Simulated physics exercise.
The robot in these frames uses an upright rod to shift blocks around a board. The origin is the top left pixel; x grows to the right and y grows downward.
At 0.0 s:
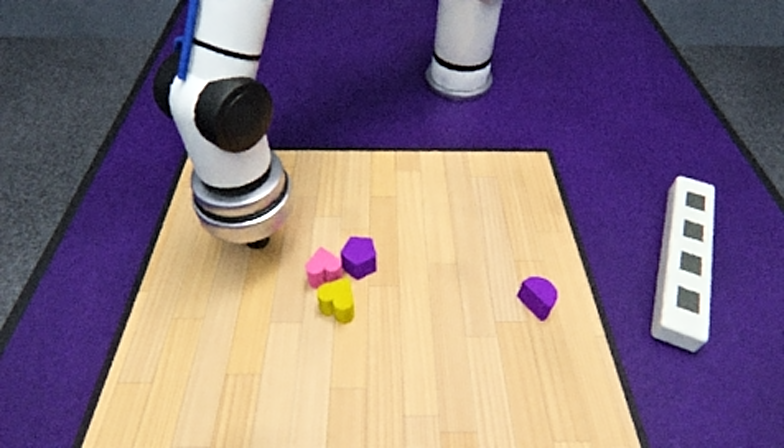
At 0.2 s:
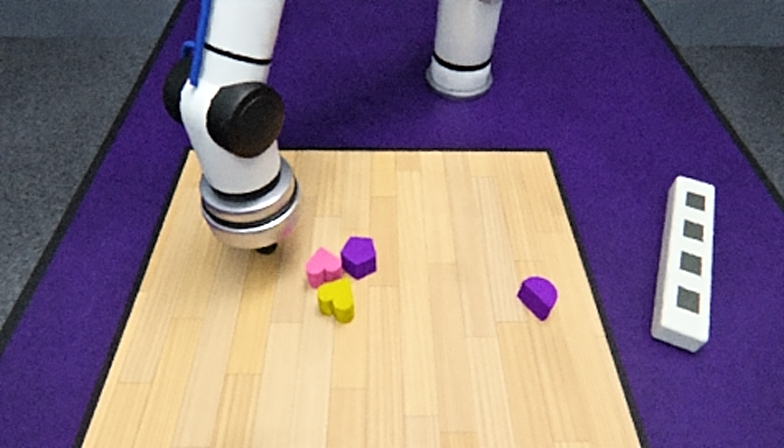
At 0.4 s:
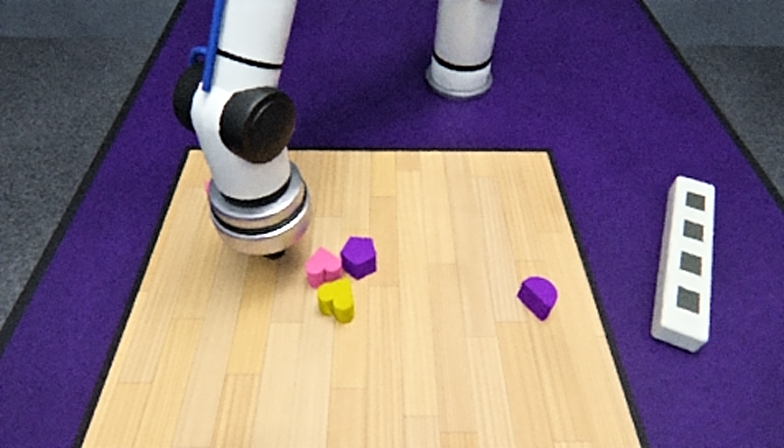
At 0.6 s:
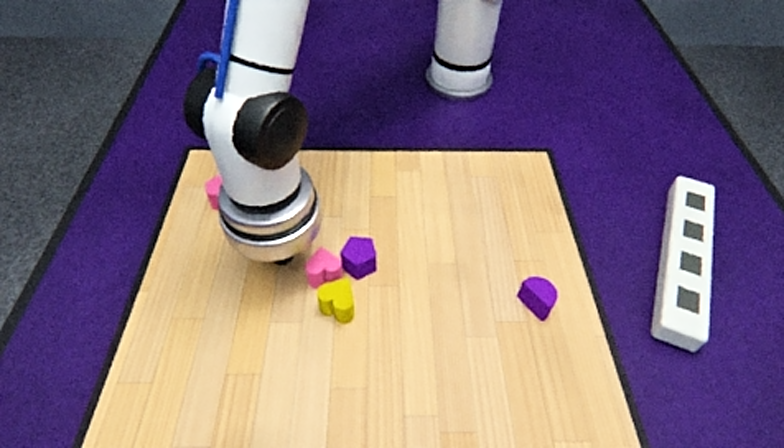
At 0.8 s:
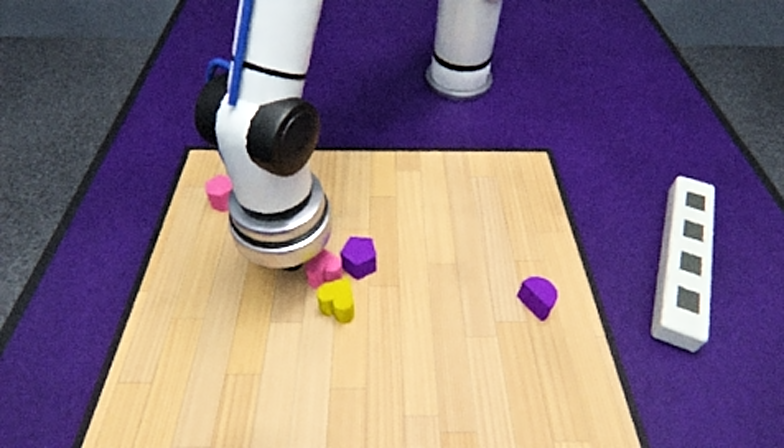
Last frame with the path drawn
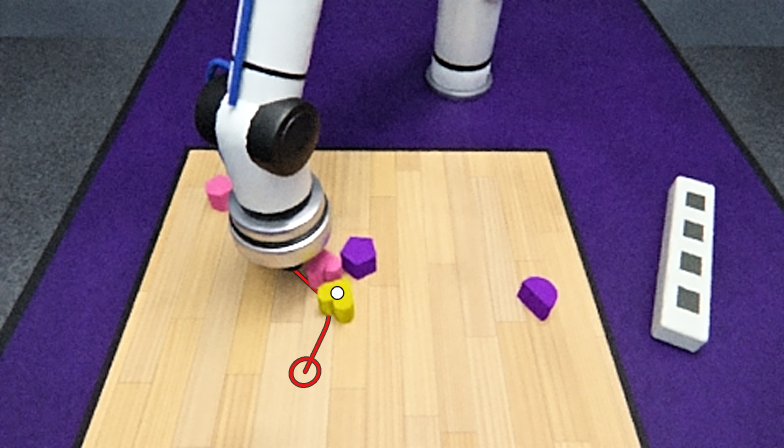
A white robot arm with black joints reaches over a pale wooden board on a purple mat, seen from above by a still camera. Near its lower end sit a pink heart, a yellow heart and a purple pentagon, with another purple block and a white strip farther right. The arm moves slowly right and slightly nearer, uncovering a pink block behind it, while the blocks stay still.
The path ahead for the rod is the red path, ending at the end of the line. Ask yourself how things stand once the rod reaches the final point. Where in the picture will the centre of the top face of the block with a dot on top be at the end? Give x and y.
It should be at about (357, 315).
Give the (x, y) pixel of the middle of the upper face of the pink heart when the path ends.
It is at (344, 272).
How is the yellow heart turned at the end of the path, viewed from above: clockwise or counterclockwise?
It twists anticlockwise.
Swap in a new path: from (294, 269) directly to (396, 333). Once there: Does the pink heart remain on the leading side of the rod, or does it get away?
I predict the rod has moved past it.
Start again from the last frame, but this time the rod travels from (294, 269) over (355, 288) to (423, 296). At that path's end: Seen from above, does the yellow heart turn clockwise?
I'd say yes.
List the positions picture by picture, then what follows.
The first frame shows rod's lower end at (258, 240); pink heart at (323, 261); yellow heart at (337, 293); purple pentagon at (359, 249).
The second frame shows rod at (266, 245); blocks still.
The third frame shows rod at (274, 250); blocks still.
The fourth frame shows rod at (283, 256); blocks still.
The fifth frame shows rod at (292, 262); pink heart at (323, 261); yellow heart at (337, 293); purple pentagon at (359, 249).
Drawn move, from (294, 269) by way of (320, 295) and (324, 331) to (305, 372); the dot is on the yellow heart.
What follows on the original path. One third of the way, rod at (319, 287); pink heart at (342, 270), turned 55° anticlockwise; yellow heart at (344, 299), turned 20° clockwise; purple pentagon at (363, 247).
Two thirds of the way, rod at (323, 324); pink heart at (344, 272), turned 65° anticlockwise; yellow heart at (357, 315), turned 20° anticlockwise; purple pentagon at (363, 247).
At the end, rod at (303, 366); pink heart at (344, 272), turned 65° anticlockwise; yellow heart at (357, 315), turned 20° anticlockwise; purple pentagon at (363, 247).
